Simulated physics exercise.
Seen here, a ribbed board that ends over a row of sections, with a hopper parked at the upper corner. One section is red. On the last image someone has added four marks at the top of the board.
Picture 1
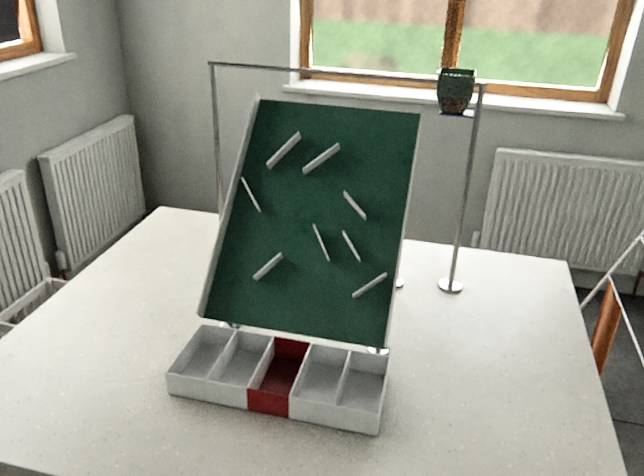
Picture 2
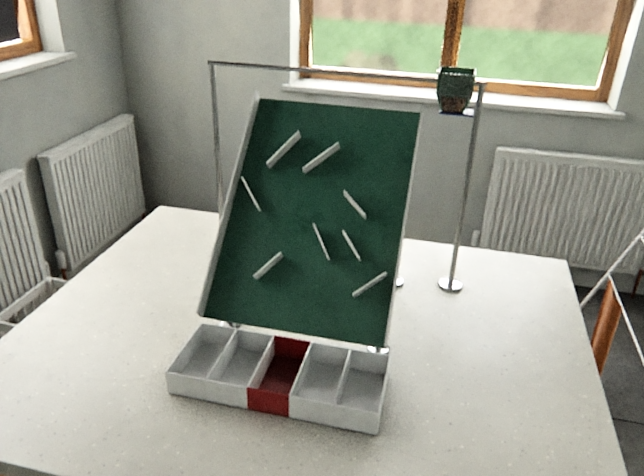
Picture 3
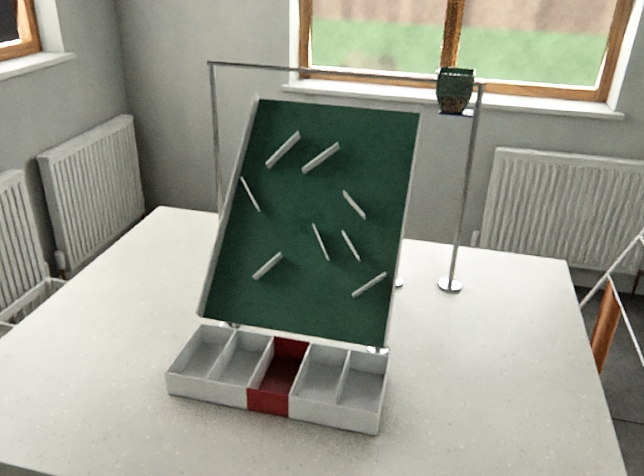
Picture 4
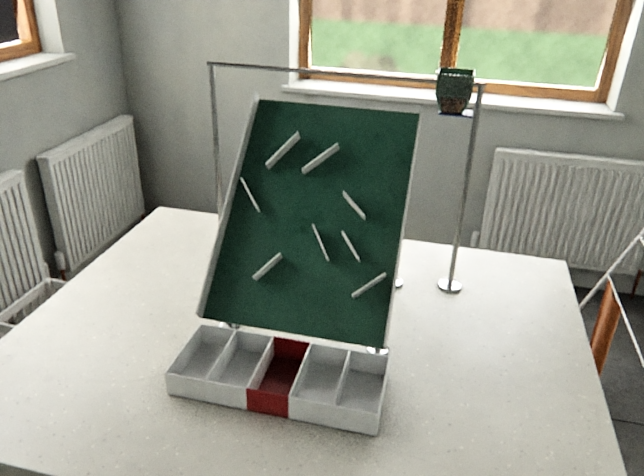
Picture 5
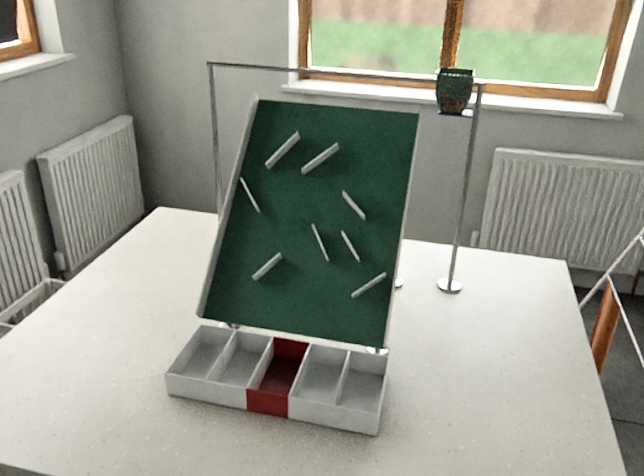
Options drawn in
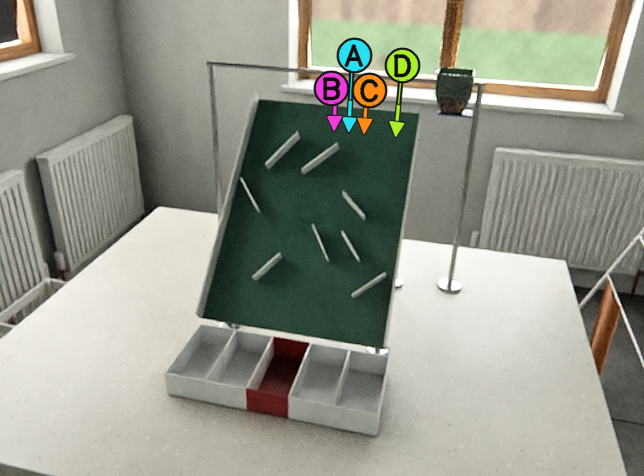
A green ribbed board standing above a row of white sections with a red middle one, a small hopper at upper right, nothing moving.
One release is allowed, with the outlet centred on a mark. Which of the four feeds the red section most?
I would pick mark D.
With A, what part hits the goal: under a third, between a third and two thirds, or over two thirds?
Mark A gives under a third.
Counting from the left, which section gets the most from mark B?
The first.
On the marked copy, mark A meets the board at (349, 126); mark B meets the board at (334, 125); mark C meets the board at (364, 128); mark D meets the board at (396, 131).
With A, a small part in the red section, most in other sections.
With B, a stray few in the red section, nearly all in other sections, a stray few outside the box.
With C, a small part in the red section, nearly all in other sections.
With D, about a third in the red section, about two thirds in other sections.
